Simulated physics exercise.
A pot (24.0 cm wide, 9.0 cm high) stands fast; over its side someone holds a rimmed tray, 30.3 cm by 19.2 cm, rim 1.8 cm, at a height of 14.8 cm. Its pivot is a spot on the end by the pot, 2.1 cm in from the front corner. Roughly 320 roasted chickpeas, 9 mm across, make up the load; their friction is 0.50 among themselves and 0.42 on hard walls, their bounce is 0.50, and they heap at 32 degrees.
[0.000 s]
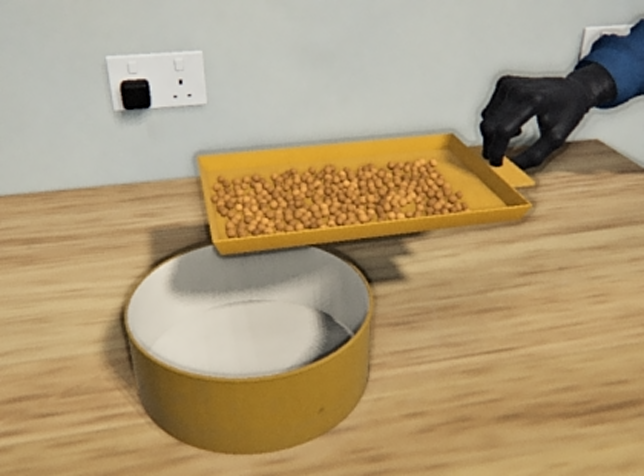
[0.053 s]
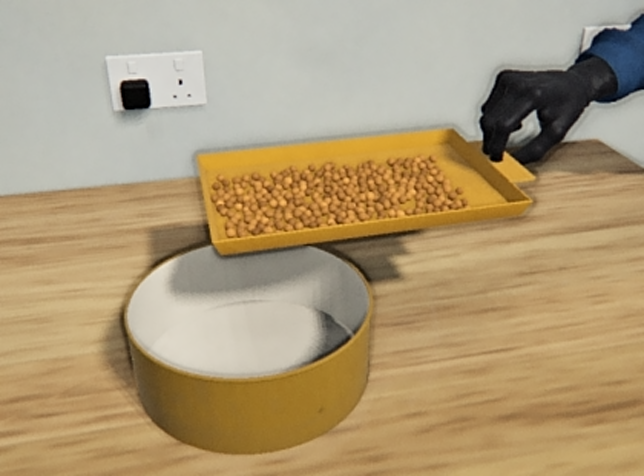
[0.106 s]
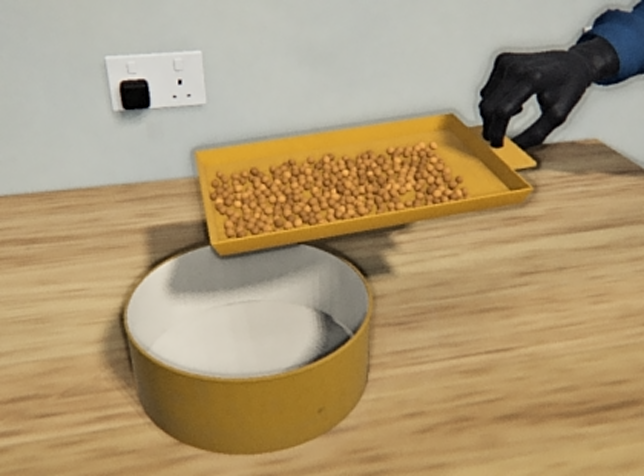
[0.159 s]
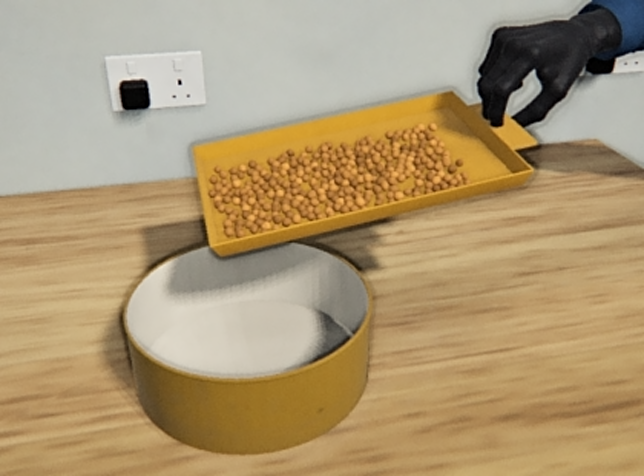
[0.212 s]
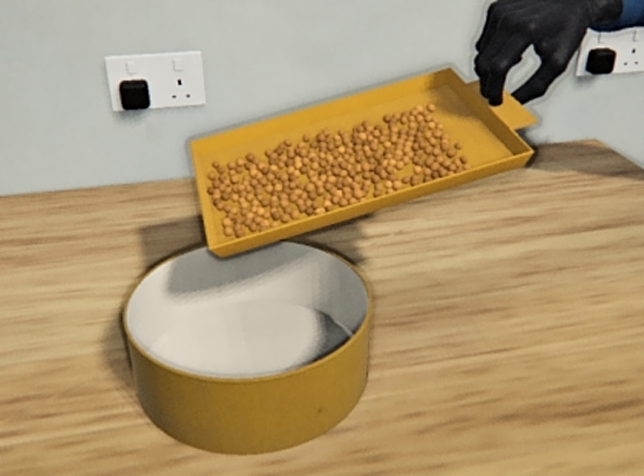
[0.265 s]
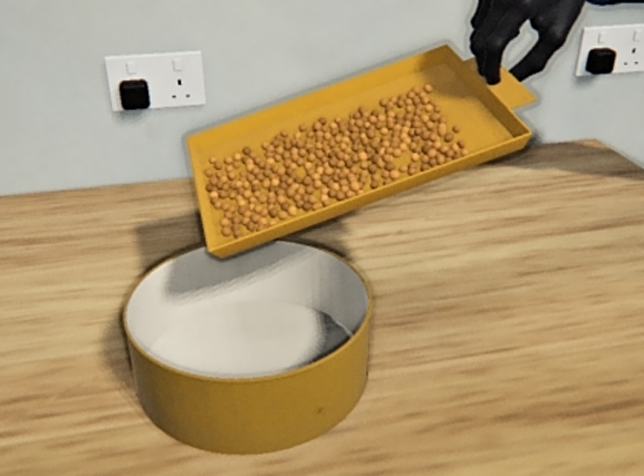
On a wooden counter, a black-gloved hand held a yellow tray of roasted chickpeas over a round, white-lined pot, then raised its right end, slowly at first, until the tray sloped down toward the left.
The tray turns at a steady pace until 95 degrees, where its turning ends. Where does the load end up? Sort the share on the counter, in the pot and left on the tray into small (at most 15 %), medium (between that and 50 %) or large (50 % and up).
Counter - small, pot - large, tray - small.
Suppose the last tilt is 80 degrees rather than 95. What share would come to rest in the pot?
It would land at about 95 percent.
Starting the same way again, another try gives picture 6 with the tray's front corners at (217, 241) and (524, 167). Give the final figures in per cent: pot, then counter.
The pot gets 100 and the counter 0.
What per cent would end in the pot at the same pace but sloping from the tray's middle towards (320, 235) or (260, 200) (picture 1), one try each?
The share comes to about 90 in a hundred, then about 40 in a hundred.
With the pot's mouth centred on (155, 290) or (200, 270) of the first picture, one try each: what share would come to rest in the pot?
Close to 95 in a hundred, then close to 90 in a hundred.
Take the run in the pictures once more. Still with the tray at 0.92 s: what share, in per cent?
It works out to near 85 per cent of the load.
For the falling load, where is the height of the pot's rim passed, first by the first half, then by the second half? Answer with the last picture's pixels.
Early half: About (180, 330); late half: (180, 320).
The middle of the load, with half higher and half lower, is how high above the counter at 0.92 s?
Roughly 20 cm.
After 0.66 s, tilt 56 degrees; the tray holds 100 %, the pot 0 %.
After 0.92 s, tilt 80 degrees; the tray holds 85 %, the pot 5 %.
Then, at 1.29 s, tilt 95 degrees; the tray holds 0 %, the pot 95 %.
By 1.9 s all is still; counter 5 %, pot 95 %, tray 0 %.
